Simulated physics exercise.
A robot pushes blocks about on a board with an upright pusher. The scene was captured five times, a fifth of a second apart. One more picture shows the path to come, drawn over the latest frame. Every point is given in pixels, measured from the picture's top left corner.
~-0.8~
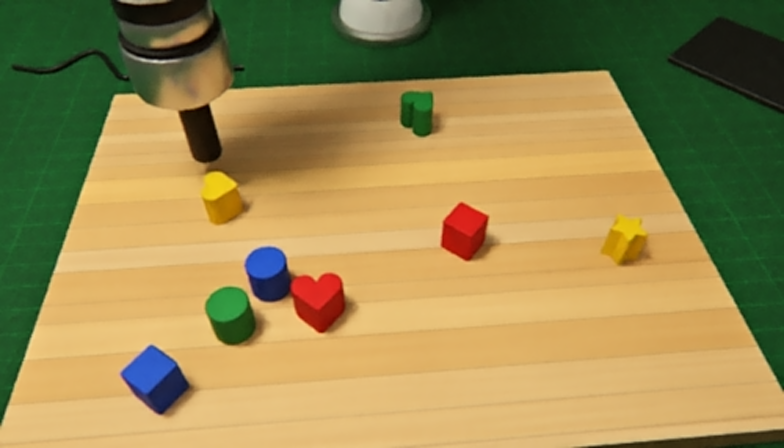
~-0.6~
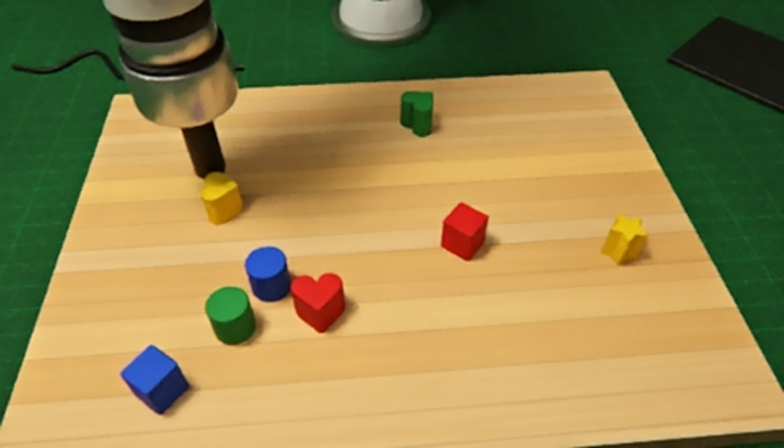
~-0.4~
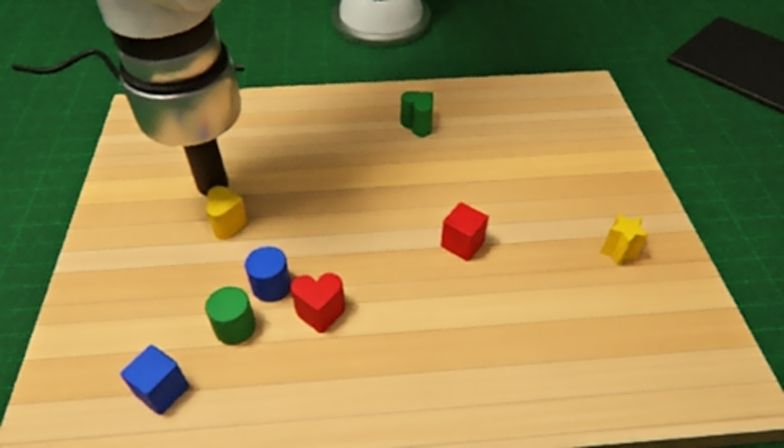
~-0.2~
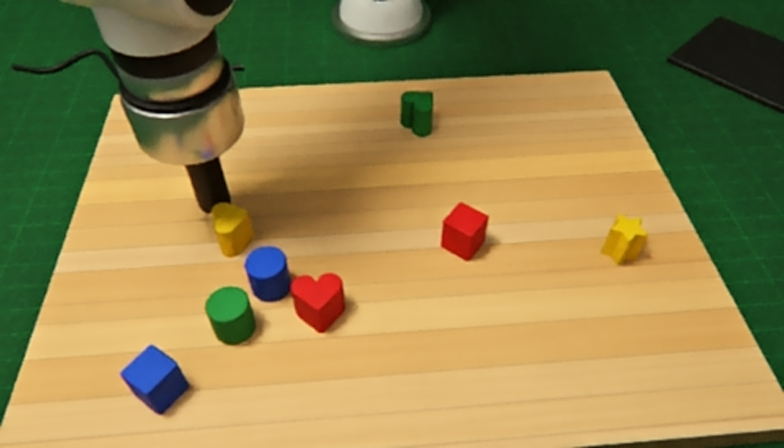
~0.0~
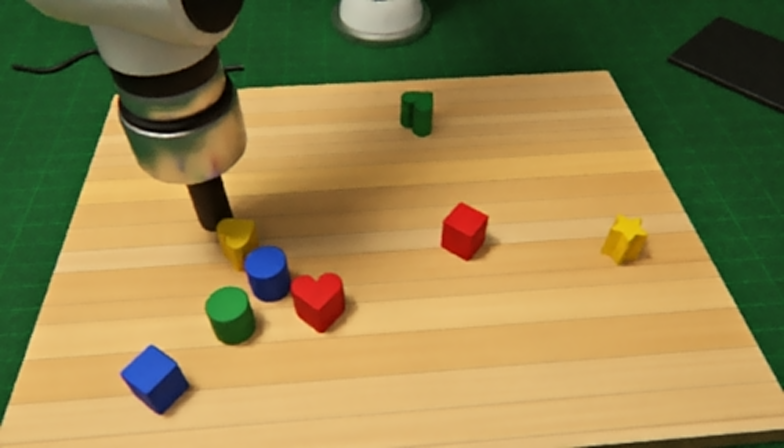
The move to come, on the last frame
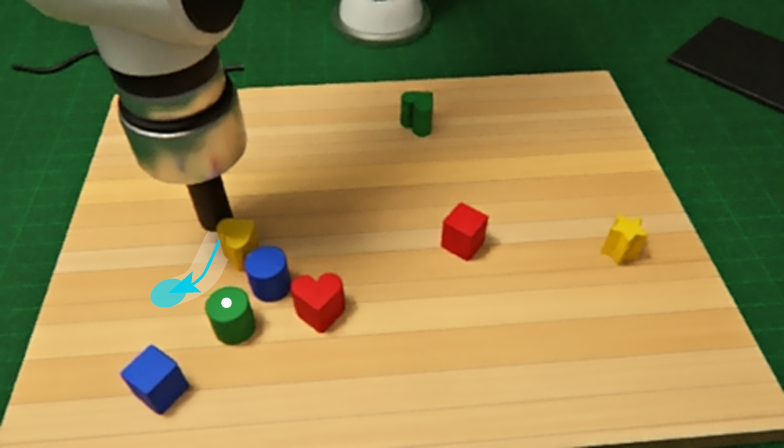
A robot arm lowered its black pusher toward a yellow heart-shaped block and nudged it a short way down the wooden board, up close to the blue cylinder, while the other blocks stayed still.
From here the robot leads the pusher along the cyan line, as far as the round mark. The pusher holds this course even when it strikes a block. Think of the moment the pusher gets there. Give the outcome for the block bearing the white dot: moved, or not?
That block is not shifted.
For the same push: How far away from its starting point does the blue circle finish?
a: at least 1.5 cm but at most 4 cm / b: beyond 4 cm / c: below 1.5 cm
Answer: C.
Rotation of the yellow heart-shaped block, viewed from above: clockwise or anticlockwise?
Looking down on the board, it turns counter-clockwise.
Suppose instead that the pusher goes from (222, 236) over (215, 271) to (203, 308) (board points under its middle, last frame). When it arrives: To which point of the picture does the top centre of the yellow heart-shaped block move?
My prediction: (238, 253).
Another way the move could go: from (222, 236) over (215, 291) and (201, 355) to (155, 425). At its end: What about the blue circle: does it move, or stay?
By the time the path is finished, it has moved at least a centimetre.
The drawn path runs from (222, 236) through (212, 258) and (198, 281) to (169, 293); the dot is on the green circle.
The first path, step by step. Halfway along, pusher (200, 255); yellow heart-shaped block (231, 246), turned 75° anticlockwise.
At the end, pusher (162, 278); green circle not moved; yellow heart-shaped block (231, 246), turned 75° anticlockwise; blue circle not moved.
